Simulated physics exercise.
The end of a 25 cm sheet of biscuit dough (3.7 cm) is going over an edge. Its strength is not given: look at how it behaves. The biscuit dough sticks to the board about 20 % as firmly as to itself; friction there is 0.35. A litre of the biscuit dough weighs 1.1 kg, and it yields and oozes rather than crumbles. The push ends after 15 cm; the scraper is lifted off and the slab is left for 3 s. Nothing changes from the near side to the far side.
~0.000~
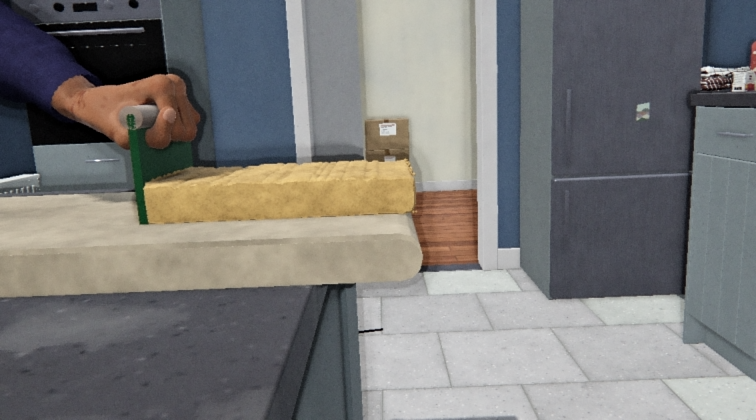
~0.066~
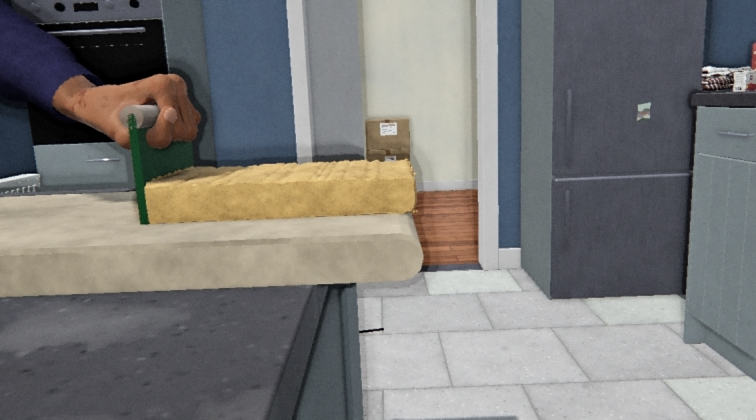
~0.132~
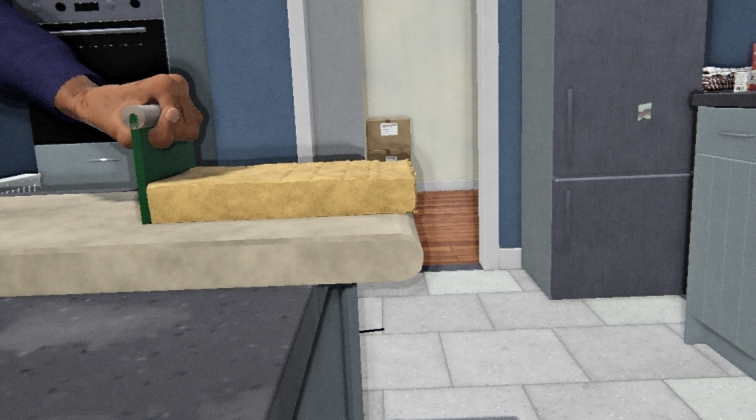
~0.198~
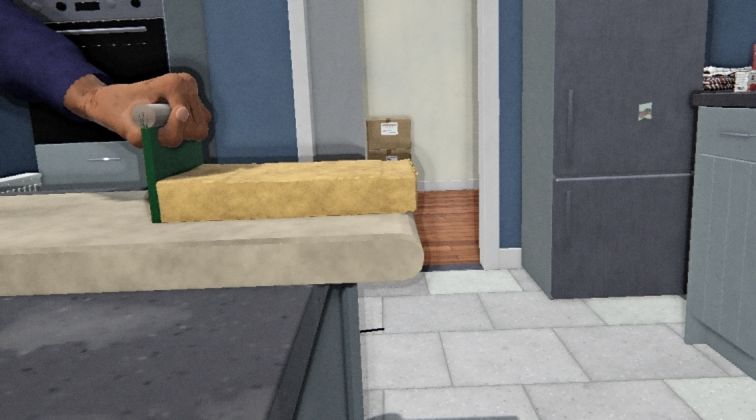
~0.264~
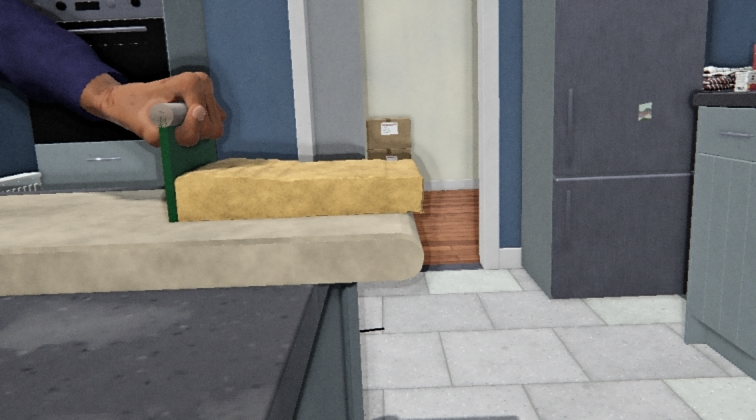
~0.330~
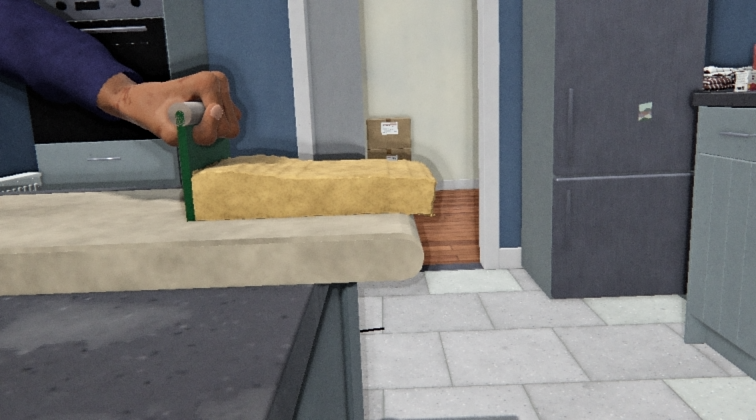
A hand holding a green scraper rests behind a yellow dough slab, then pushes it right, slightly past the pale board's rounded edge.
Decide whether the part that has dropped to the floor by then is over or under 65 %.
It comes out under 65 %.
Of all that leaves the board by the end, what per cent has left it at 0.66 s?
Some 80 per cent.
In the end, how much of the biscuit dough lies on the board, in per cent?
Roughly 45 % on the board.
After 0.66 s, 59 % lies on the board and 0 % has fallen.
After 1.04 s, 49 % lies on the board and 33 % has fallen.
After 1.42 s, 48 % lies on the board and 33 % has fallen.
After 1.81 s, 47 % lies on the board and 33 % has fallen.
After 3.81 s, at the end, 47 % lies on the board and 52 % has fallen.
